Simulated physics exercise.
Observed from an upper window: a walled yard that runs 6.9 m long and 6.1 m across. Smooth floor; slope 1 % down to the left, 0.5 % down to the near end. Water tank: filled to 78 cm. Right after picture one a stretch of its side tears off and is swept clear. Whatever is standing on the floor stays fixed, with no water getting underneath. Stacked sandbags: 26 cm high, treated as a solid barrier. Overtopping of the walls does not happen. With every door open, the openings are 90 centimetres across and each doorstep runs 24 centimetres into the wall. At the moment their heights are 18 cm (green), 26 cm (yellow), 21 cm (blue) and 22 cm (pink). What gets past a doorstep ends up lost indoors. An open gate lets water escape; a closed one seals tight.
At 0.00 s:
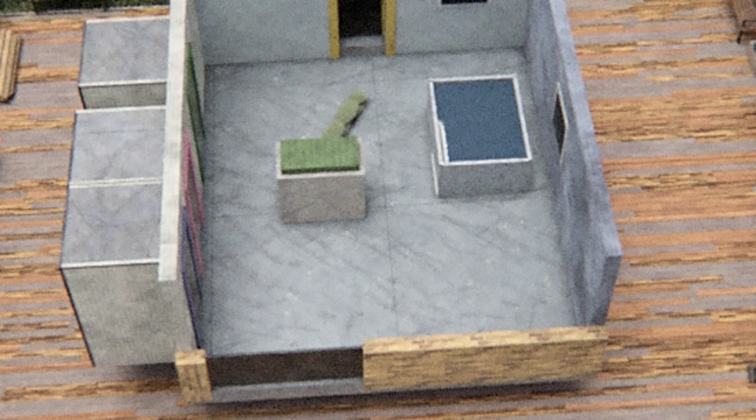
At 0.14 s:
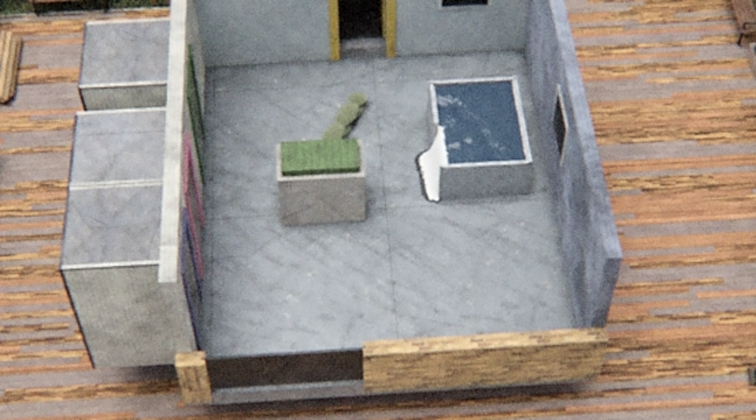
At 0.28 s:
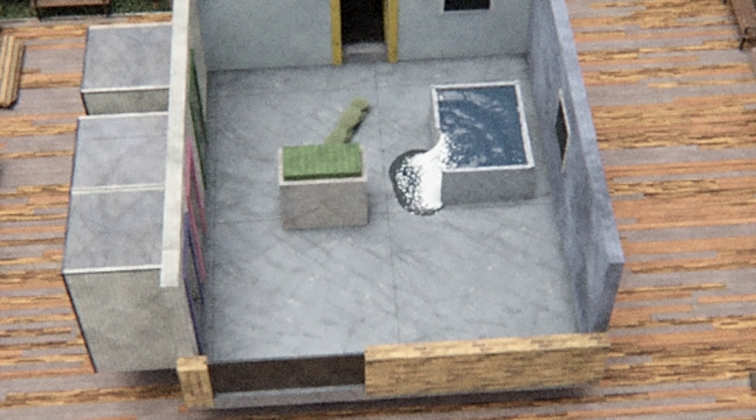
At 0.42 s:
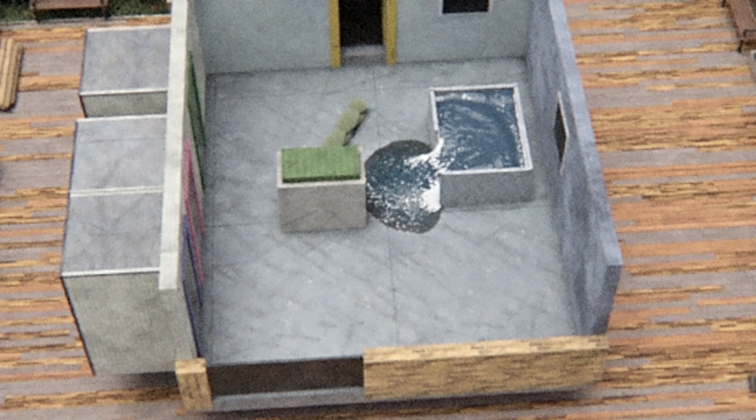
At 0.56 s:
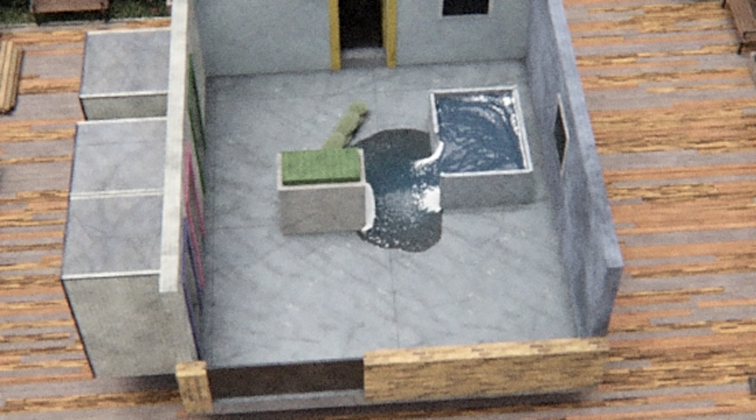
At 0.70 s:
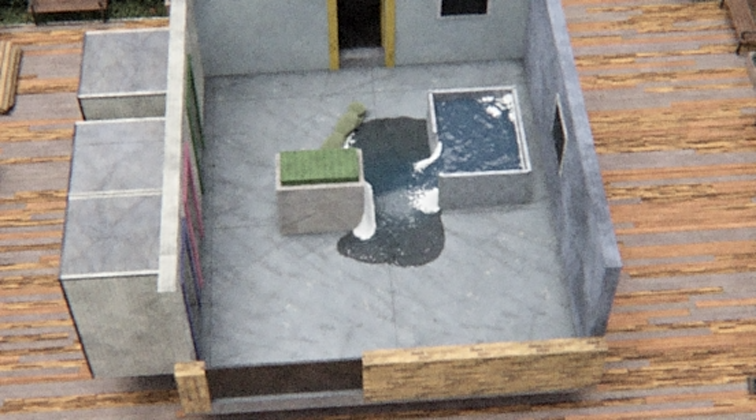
A walled grey yard held a raised tank of still blue water until its left side gave way, and water poured out, spreading in a dark pool across the floor to the grass-topped block.
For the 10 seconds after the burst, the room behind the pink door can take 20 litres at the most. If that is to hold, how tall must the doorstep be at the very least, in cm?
Close to 7 cm is just enough.
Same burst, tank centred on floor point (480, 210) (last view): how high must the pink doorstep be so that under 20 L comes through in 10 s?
Close to 21 cm would do it.
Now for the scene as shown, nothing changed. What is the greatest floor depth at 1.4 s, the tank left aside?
About 48 cm at most.
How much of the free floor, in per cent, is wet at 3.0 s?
Wet share: Around 60 %.
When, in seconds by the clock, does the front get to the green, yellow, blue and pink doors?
The green door at 1.3 s, the yellow door at 2.0 s, the blue door at 2.6 s, the pink door at 1.8 s.
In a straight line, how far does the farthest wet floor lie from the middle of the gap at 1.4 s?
About 4.2 metres out.
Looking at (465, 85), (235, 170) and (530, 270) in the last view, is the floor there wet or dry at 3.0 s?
In turn: Wet, wet, dry.
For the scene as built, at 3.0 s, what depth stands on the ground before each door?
Lab note, depth in cm: Green 17; yellow 4; blue 9; pink 4.
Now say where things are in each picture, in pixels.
Still water, 78 cm deep, in the water tank at (479, 122); the pink door at (194, 211) is dry, in the first frame.
The front is at (419, 162), 0.3 m from the gap at (439, 166); 0.2 m2 of floor is wet, 78 cm left at the back, in the second frame.
Water pours out at (441, 172) and has run 0.8 m, to (395, 181); about 11 cm deep outside, 76 cm at the back, in the third frame.
The front is at a hidden place, 1.4 m from the gap at (440, 175); 2.0 m2 of floor is wet, 69 cm left at the back, in the fourth frame.
Water pours out at (440, 177) and has run 2.1 m, to a hidden place; about 6 cm deep outside, 66 cm at the back, in the fifth frame.
Water pours out at (438, 176) and has run 2.7 m, to a hidden place; about 6 cm deep outside, 64 cm at the back; the pink door at (193, 223), 4.4 m from the gap, is still 2.0 m from the nearest water, in the sixth frame.
After 1.4 s water covers 25 % of the floor, deepest (48 cm) near (367, 201); it has not reached the pink door.
After 3.0 s water covers 60 % of the floor, deepest (28 cm) near (344, 163); 4 cm at the pink door, 0 litres in over its 22 cm doorstep.
After 10.0 s water covers 95 % of the floor, deepest (10 cm) near (367, 209); 9 cm at the pink door, 0 litres in over its 22 cm doorstep.
At the pink door as built, the water arrived by 1.9 s and peaked near 11 cm at 6.0 s.
With a doorstep of 6 cm, 31 litres would have come in within the 10 s; with 8 cm, 11 litres. So under 20 litres takes about 7 cm.
